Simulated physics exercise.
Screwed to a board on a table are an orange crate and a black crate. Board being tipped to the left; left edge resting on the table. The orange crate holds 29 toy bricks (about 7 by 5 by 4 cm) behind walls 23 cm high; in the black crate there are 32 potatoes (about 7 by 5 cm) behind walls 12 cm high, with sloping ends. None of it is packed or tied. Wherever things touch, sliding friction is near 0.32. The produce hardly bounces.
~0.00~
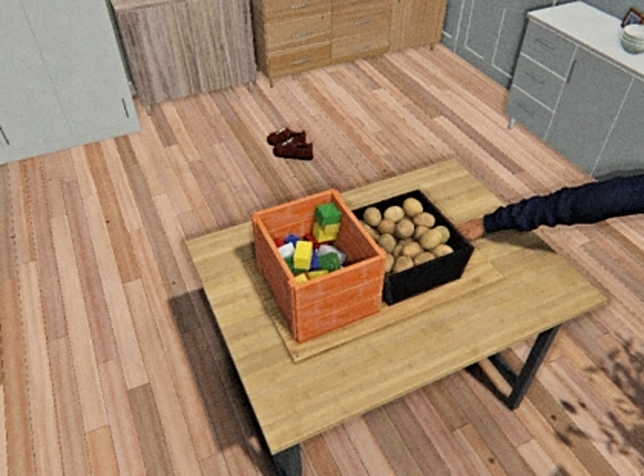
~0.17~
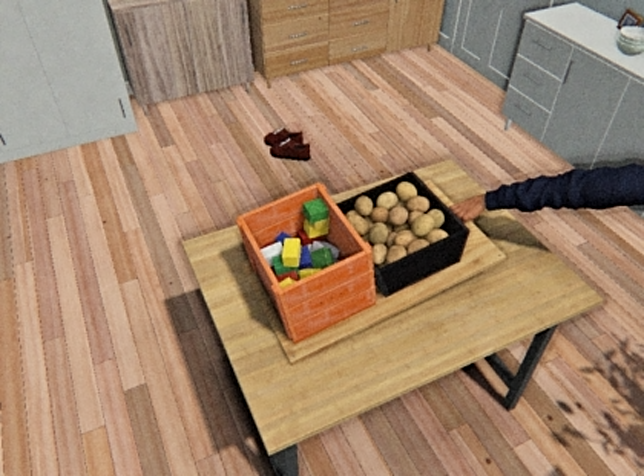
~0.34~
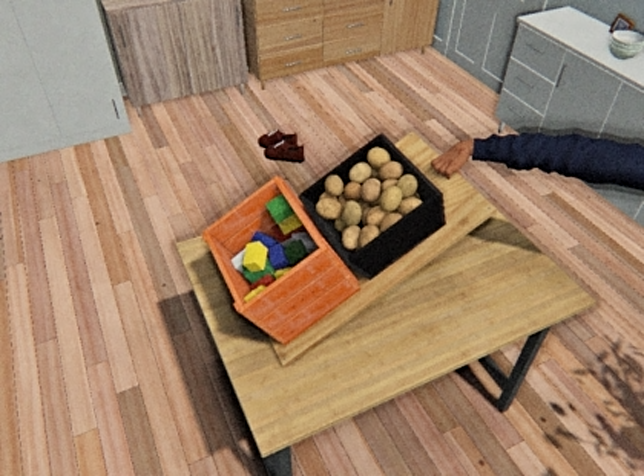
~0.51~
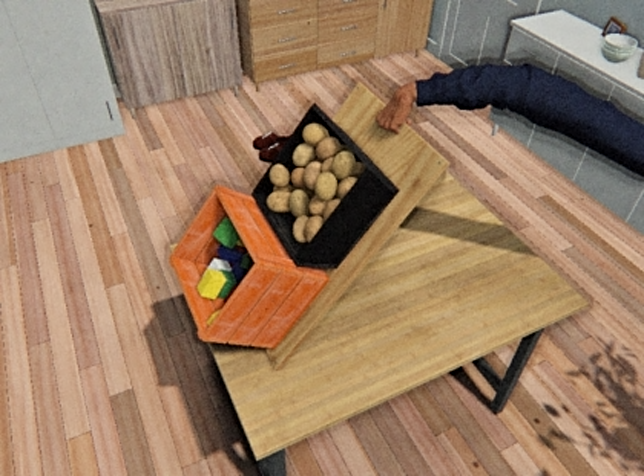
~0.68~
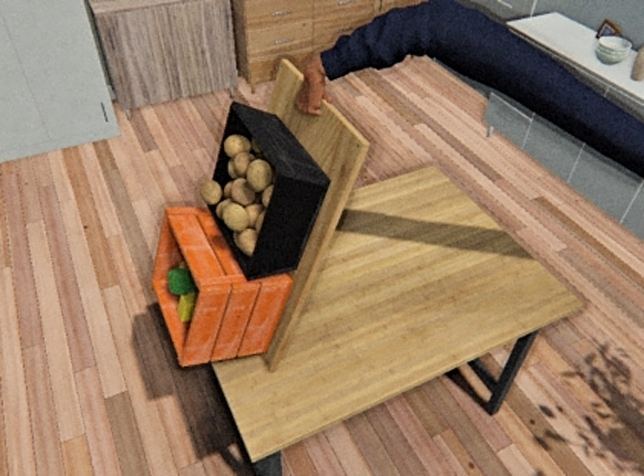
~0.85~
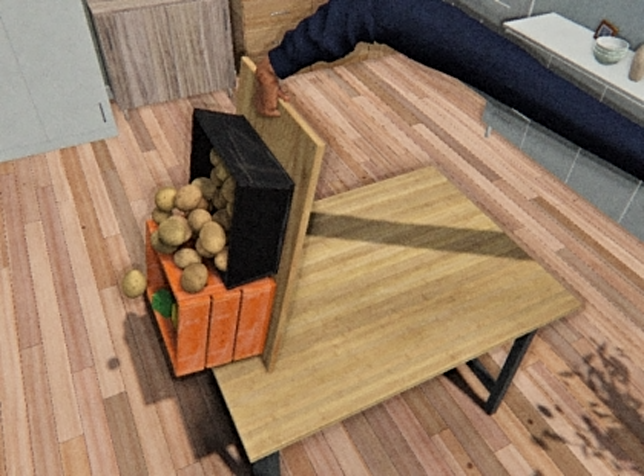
In a kitchen, a hand tipping a board with orange and black crates leftward on a table, potatoes tumbling from the black crate.
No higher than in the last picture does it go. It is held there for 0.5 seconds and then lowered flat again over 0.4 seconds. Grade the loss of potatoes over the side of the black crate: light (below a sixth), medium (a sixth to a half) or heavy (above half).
Heavy.
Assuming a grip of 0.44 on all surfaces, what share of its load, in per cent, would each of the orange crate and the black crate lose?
In that case the orange crate sheds 10 per cent, while the black crate sheds 70 per cent.
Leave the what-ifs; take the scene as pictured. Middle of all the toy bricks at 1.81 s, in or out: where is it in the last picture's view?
They're centred near (294, 276).
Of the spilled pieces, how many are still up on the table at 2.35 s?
I'd put it at close to 3.
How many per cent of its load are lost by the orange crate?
Loss for the orange crate - 0 per cent.
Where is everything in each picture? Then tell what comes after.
In the first picture (we follow the rim corner now nearest the camera; the camera pans a little), black crate at (388, 278); orange crate at (299, 286); tilt 0°; nothing out yet.
In the second picture, black crate at (379, 271); orange crate at (283, 290); tilt 8°.
In the third picture, black crate at (348, 260); orange crate at (244, 307); tilt 28°.
In the fourth picture, black crate at (297, 261); orange crate at (205, 335); tilt 51°.
In the fifth picture, black crate at (247, 276); orange crate at (182, 361); tilt 71°; 1 out, the lowest potato at (236, 217).
In the sixth picture, black crate at (225, 286); orange crate at (176, 371); tilt 79°; 10 out, the lowest potato at (134, 284).
After 1.09 s, tilt 79°; 0 of 29 out of the orange crate and 20 of 32 out of the black crate.
After 1.39 s, tilt 77°; 0 of 29 out of the orange crate and 22 of 32 out of the black crate.
After 1.81 s, tilt 0°; 0 of 29 out of the orange crate and 23 of 32 out of the black crate.
Outcome (at 2.35 s), 0 of 29 out of the orange crate and 25 of 32 out of the black crate. Asked share, 25 of 32, 78 per cent.
